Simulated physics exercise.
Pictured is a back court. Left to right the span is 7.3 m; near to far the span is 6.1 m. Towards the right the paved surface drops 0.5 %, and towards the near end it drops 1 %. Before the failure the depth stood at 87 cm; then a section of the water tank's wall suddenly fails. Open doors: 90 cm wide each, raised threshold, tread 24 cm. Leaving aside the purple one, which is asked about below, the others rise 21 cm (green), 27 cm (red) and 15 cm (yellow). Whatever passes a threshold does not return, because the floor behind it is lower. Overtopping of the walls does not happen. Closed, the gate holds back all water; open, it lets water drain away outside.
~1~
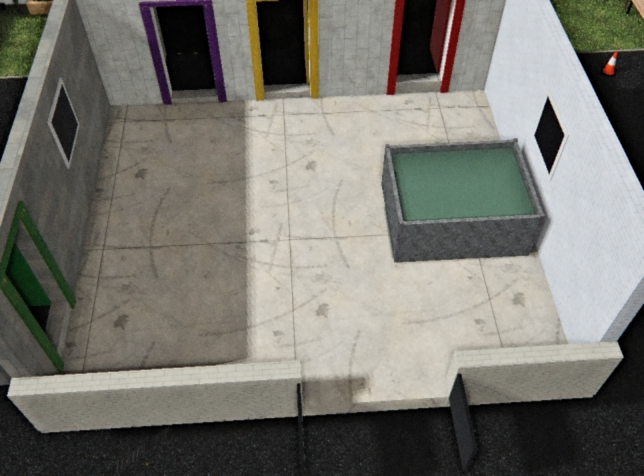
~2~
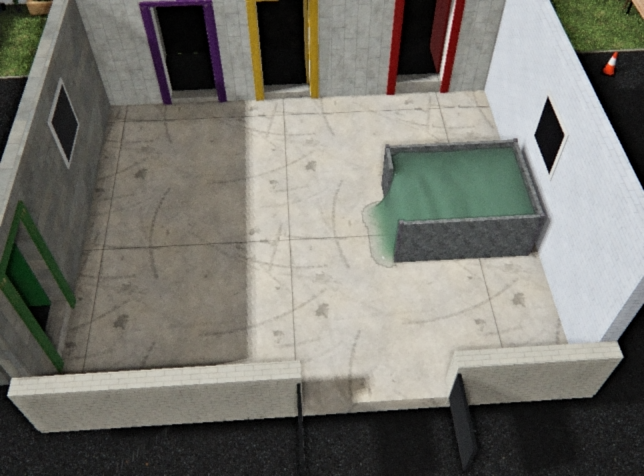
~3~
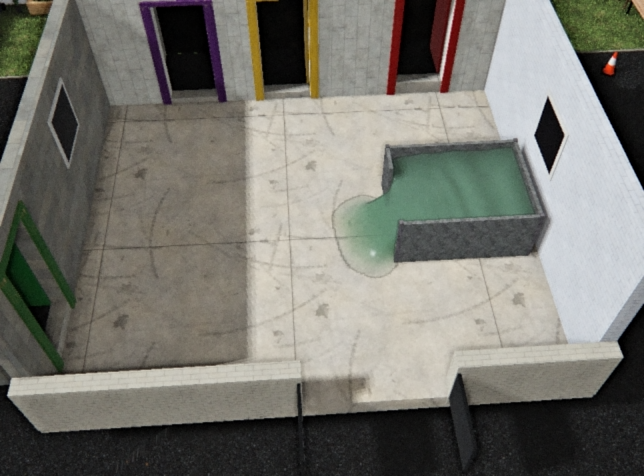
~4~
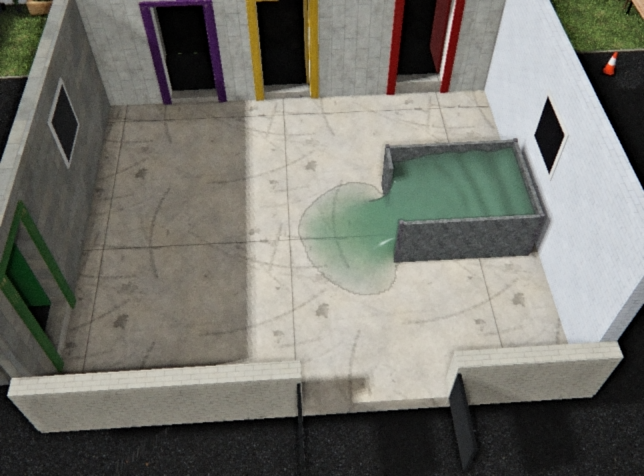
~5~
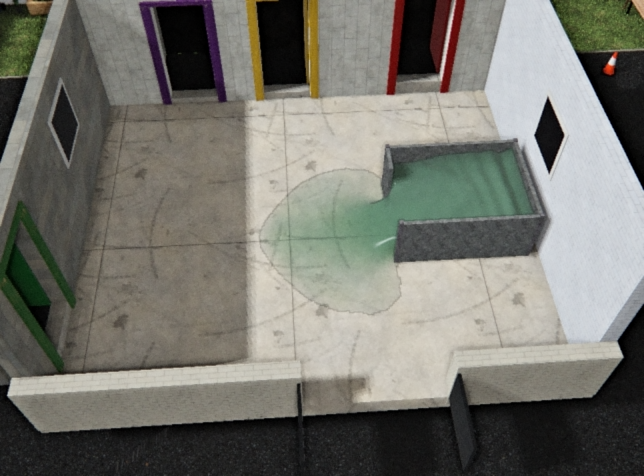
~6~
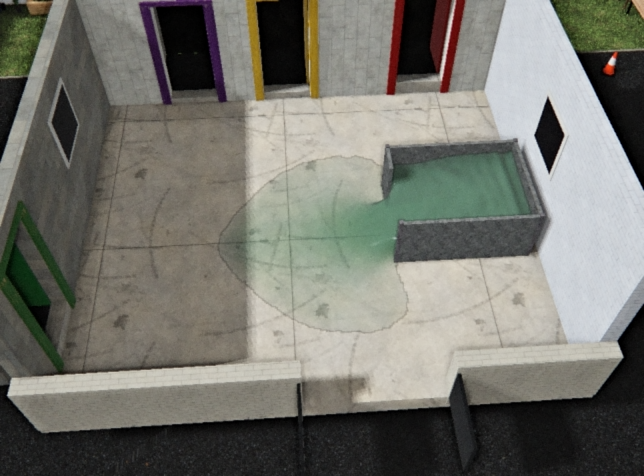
Greenish water pouring from the left side of a gray walled tank and spreading leftward in a widening puddle across a pale courtyard floor.
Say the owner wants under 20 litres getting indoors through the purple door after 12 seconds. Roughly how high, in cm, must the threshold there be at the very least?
At the very least some 6.5 cm.
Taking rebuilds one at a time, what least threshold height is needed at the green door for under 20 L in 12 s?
At green, about 22 cm.
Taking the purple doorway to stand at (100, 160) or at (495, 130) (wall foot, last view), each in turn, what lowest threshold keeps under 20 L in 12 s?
About 11.5 cm, then about 7.0 cm.
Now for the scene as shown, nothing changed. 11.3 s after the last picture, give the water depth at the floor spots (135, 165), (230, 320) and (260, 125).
Going through the spots in order gives 4, 6 and 4 centimetres.
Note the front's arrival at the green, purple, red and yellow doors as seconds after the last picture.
Arrives: Green 0.8 s / purple 1.6 s / red 6.0 s / yellow 1.8 s.
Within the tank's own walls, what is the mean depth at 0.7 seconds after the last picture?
It averages close to 50 centimetres.
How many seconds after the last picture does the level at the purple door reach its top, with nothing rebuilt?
Approximately 3.5 s.
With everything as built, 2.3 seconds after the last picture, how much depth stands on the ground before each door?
Door by door in centimetres - green 29, purple 7, red 0, yellow 2.
Then, 0.7 s after the last picture water covers 45 % of the floor, deepest (40 cm) near (385, 240); it has not reached the purple door.
Then, 2.3 s after the last picture water covers 60 % of the floor, deepest (35 cm) near (55, 404); 7 cm at the purple door, 0 litres in over its 11 cm threshold.
Then, 11.3 s after the last picture water covers 95 % of the floor, deepest (11 cm) near (458, 178); 3 cm at the purple door, 0 litres in over its 11 cm threshold.
At the purple door as built, the water peaked near 11 cm, 3.5 s after the last picture.
Run again over the same 12 s with other heights there, 26 litres in over 6 cm, 15 litres over 7 cm. The limit of 20 litres is kept from about 6.5 cm up.
